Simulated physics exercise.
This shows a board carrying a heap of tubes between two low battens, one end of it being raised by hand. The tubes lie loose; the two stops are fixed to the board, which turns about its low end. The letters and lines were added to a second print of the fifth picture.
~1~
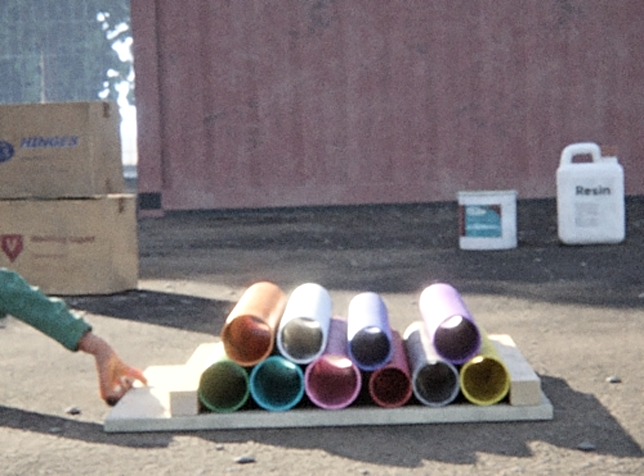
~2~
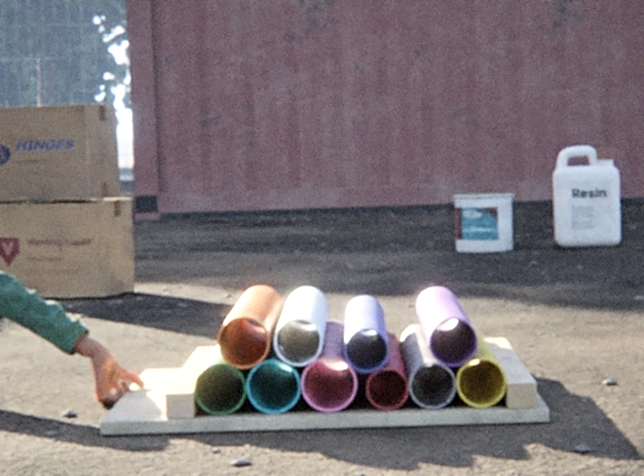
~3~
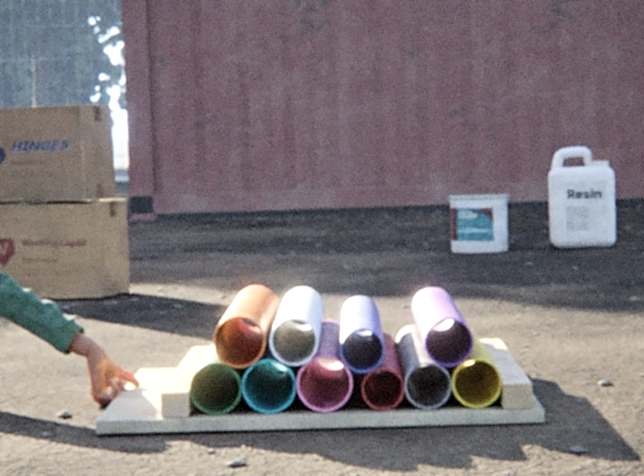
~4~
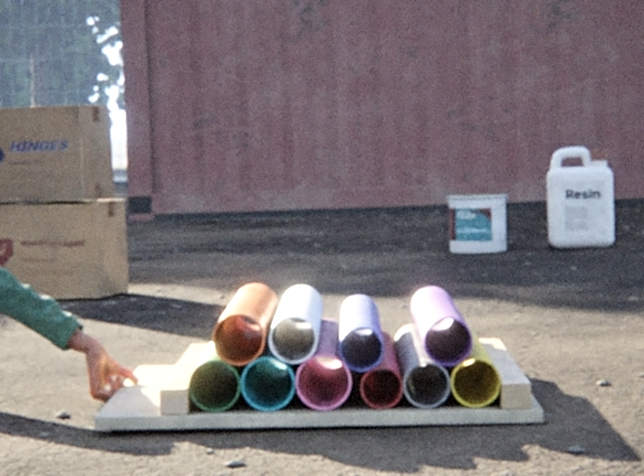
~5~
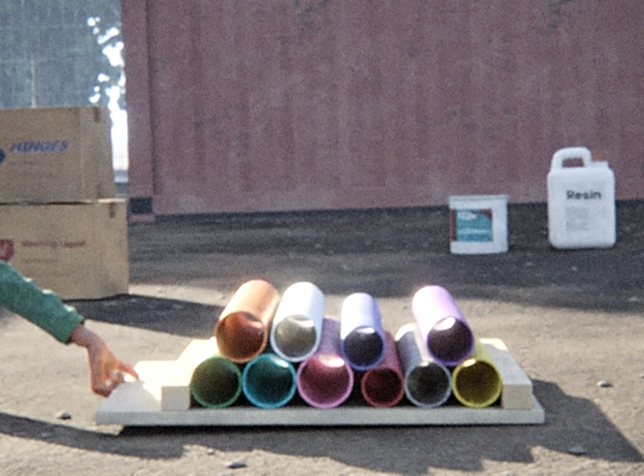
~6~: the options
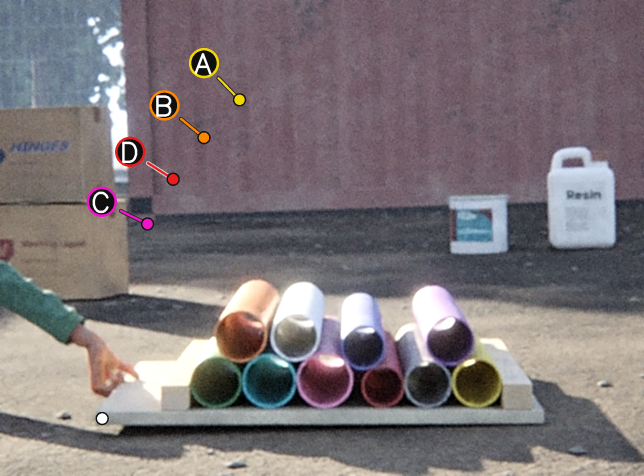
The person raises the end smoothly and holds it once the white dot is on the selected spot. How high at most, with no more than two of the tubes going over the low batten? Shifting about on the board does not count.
Mark C is as high as it can go.
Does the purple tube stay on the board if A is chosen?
No, with A.
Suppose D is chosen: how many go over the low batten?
It comes to four.
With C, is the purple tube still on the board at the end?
Yes.
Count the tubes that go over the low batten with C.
With C, none.
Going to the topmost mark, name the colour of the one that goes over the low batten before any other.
First is the purple one.
On the marked copy, A at (240, 100); B at (204, 138); C at (147, 224); D at (173, 180); the white dot at (102, 419).
Following C. Soon after the start, board at 16°.
Later, board at 28°.
In the end, board at 28°, none over the low batten.
As for the rest, A four over the low batten (purple, orange, blue, white); B four over the low batten (purple, orange, blue, white); D four over the low batten (purple, orange, blue, white).
